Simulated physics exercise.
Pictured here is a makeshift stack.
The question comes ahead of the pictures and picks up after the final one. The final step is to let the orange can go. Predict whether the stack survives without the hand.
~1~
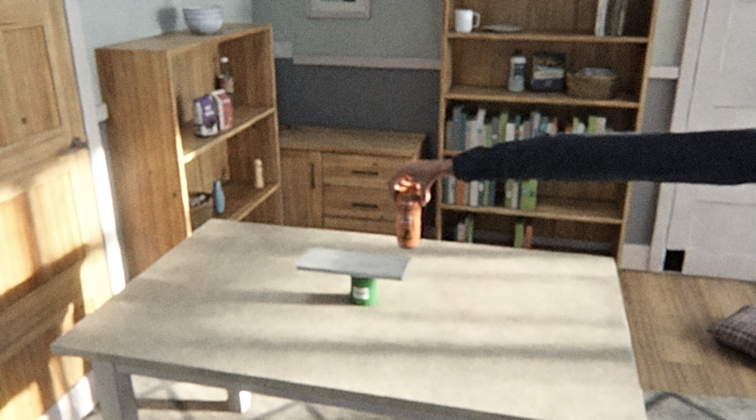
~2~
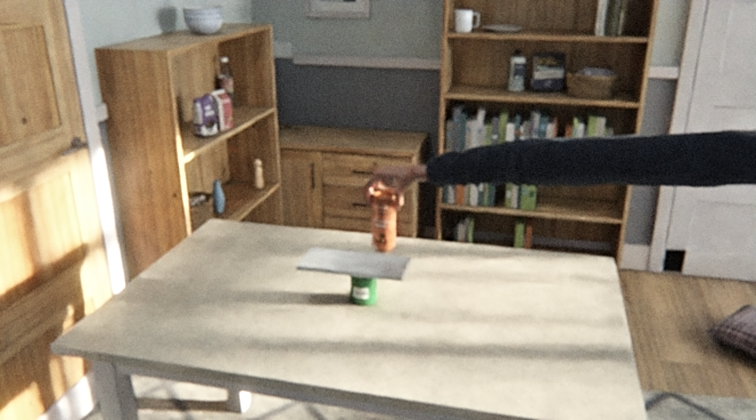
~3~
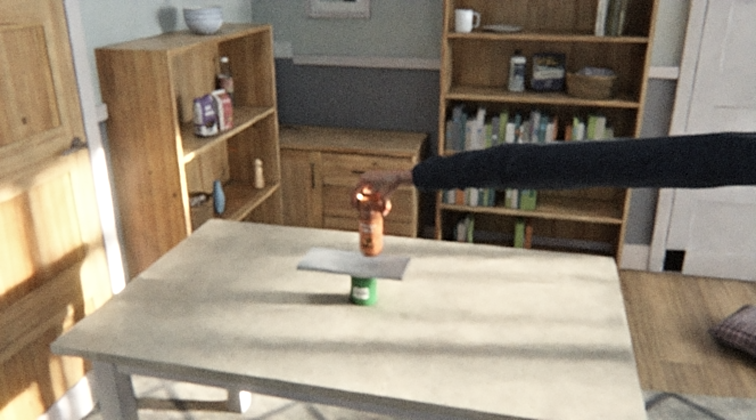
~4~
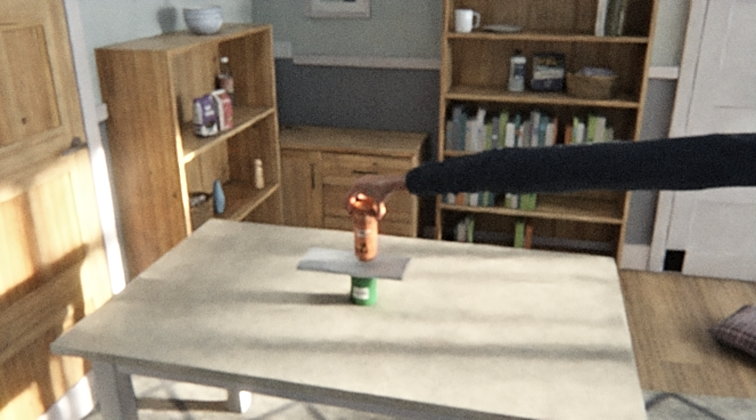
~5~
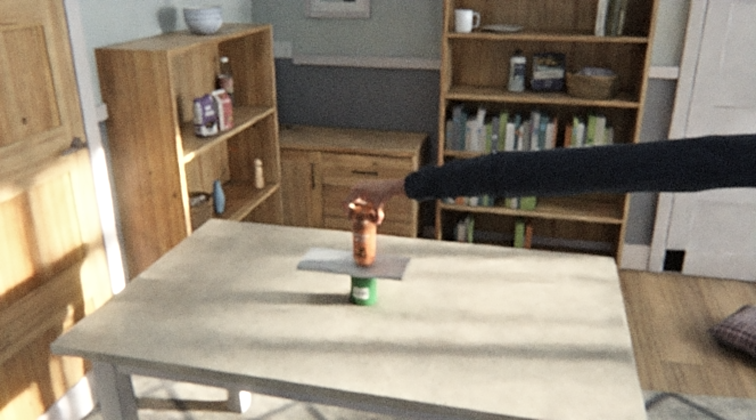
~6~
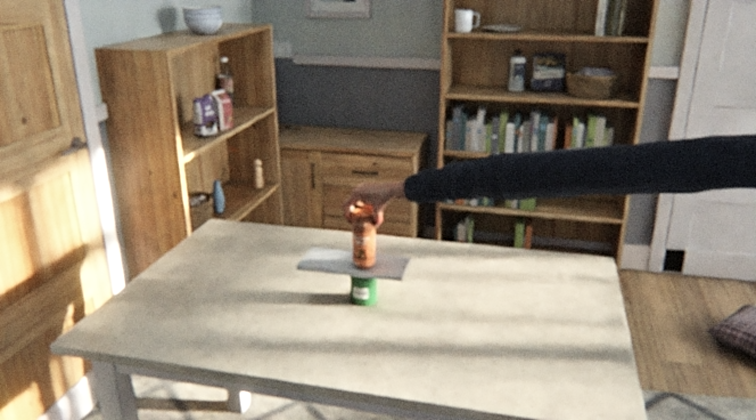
Oh, it remains standing just fine.
Then, 0.40 s on from there, no change.
Then, 1.10 s on from there, orange can resting near (364, 240).
In the end, all 3 unmoved. At the end, from the last picture's camera, orange can near (364, 240). The stack stays up.
